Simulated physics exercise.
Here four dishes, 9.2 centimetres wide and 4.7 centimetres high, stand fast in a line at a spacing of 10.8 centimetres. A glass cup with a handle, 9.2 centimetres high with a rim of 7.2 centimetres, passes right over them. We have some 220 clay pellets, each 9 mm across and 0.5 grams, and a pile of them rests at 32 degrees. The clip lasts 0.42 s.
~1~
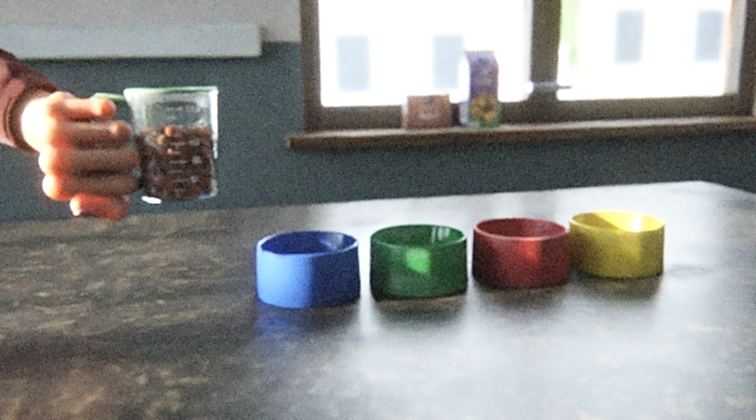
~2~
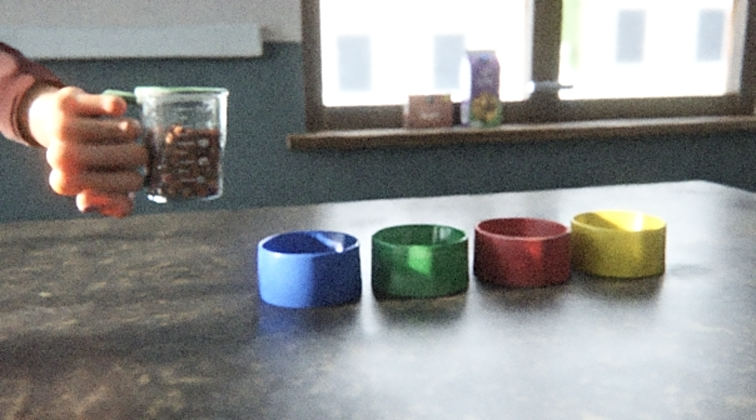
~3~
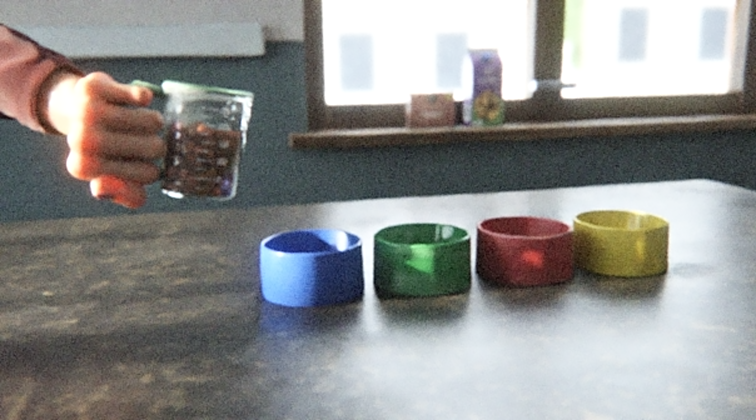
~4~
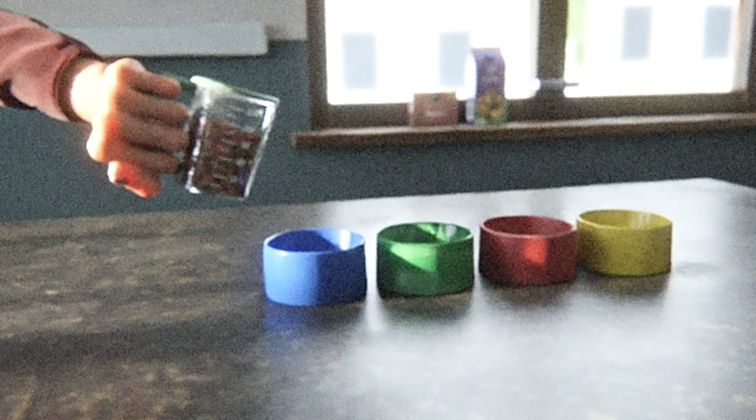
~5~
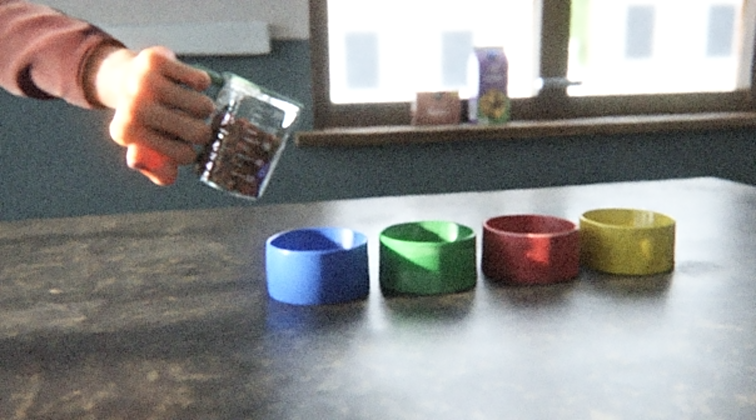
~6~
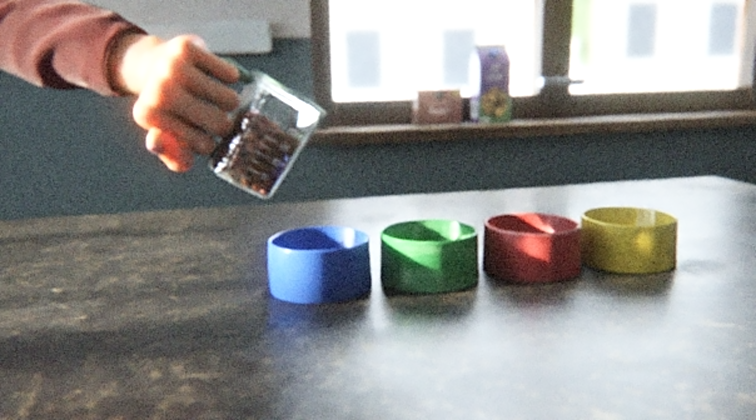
A hand moves a glass cup of brown pieces right, tilting it near four colored dishes.
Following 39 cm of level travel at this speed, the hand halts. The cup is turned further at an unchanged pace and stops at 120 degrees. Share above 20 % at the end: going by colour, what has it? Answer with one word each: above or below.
Red dish above, blue dish below, green dish below, yellow dish below, counter below.
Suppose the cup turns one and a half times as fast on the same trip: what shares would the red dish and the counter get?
In that case the red dish gets 20 while the counter gets 20.
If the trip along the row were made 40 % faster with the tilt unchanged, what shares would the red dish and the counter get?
In that case: Red 0, and counter 10.
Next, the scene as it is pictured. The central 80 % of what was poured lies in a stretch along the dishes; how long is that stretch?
It covers some 7 centimetres of the row.
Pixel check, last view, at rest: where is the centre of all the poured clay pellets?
My guess is close to (543, 249).
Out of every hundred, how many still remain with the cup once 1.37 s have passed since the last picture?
Some 0 per cent.
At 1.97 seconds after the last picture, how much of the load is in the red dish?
Close to 85 percent of the load.
Then, 0.82 s after the last picture, tilt 107 degrees; cup holds 95 %.
Then, 1.37 s after the last picture, tilt 120 degrees; cup holds 0 %, red 85 %.
Then, 1.97 s after the last picture, tilt 120 degrees; cup holds 0 %, red 85 %.
In the end, red 85 %, blue 0 %, green 0 %, yellow 0 %, counter 15 %.
